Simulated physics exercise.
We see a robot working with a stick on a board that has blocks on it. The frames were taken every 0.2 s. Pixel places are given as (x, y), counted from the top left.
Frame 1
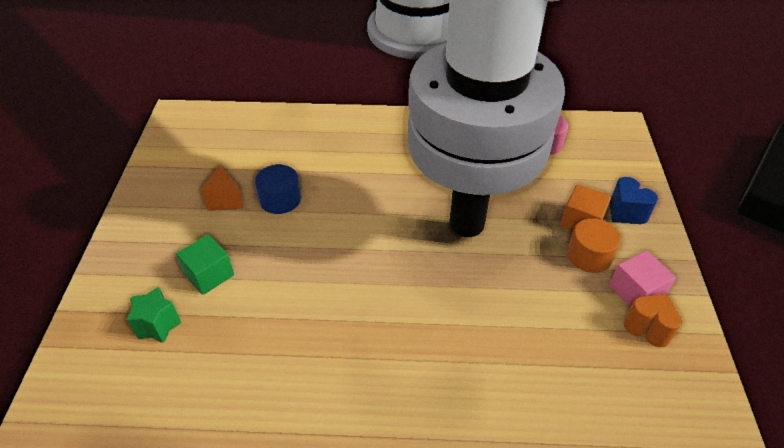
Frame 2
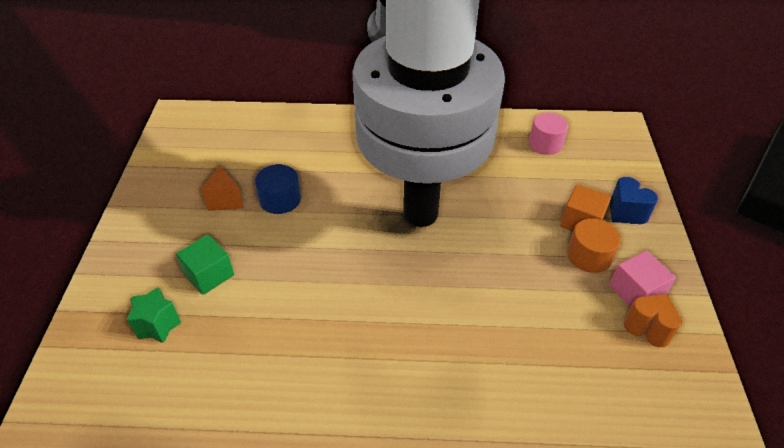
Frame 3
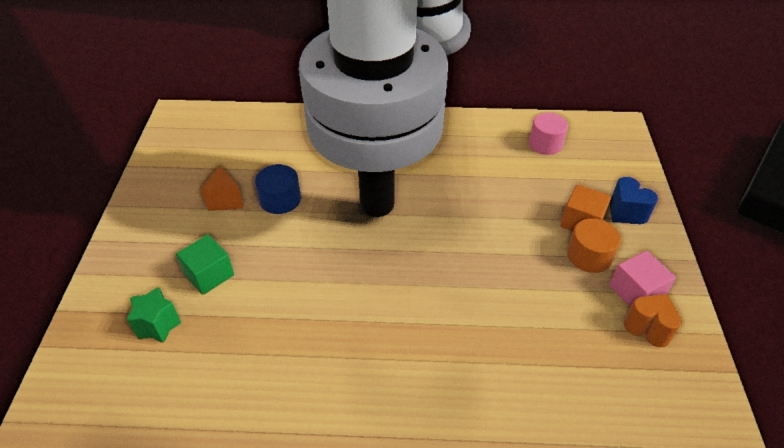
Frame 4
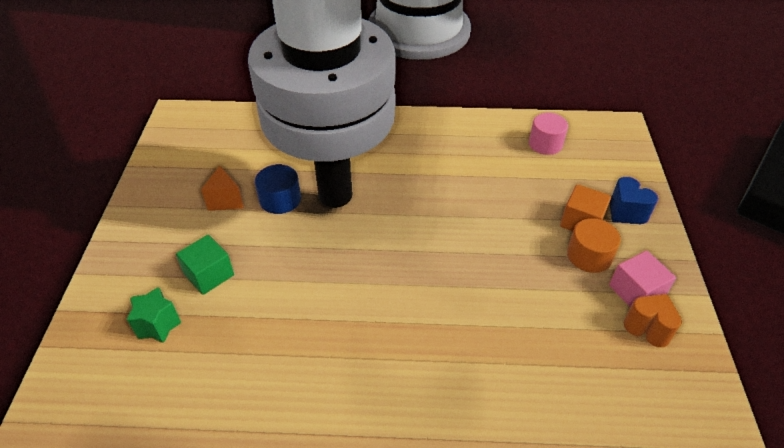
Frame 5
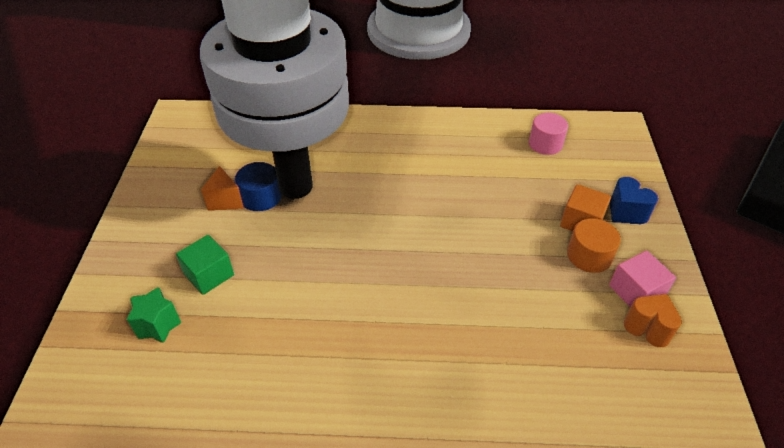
On a wooden board scattered with colorful blocks, a robot arm's black stick slid steadily left across the open middle, then pushed the blue round block left against the orange triangle.
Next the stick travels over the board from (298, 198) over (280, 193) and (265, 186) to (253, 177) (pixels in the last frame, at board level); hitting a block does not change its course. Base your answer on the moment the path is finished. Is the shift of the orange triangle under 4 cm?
Yes
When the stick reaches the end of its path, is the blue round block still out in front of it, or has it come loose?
Beside or behind it.
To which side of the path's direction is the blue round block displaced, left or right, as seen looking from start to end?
It moves off to the left.
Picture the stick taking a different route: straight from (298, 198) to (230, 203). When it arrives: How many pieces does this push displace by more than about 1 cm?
Two blocks.
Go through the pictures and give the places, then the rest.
In the first frame, stick's lower end (467, 226); orange triangle (219, 180); blue round block (276, 178).
In the second frame, stick (421, 216); blocks still.
In the third frame, stick (377, 206); blocks still.
In the fourth frame, stick (336, 197); blocks still.
In the fifth frame, stick (296, 189); orange triangle (219, 180); blue round block (256, 175).
On the path given first. Halfway along, stick (270, 181); orange triangle (197, 184), turned 15° clockwise; blue round block (229, 173).
At the end, stick (251, 168); orange triangle (187, 188); blue round block (212, 168).
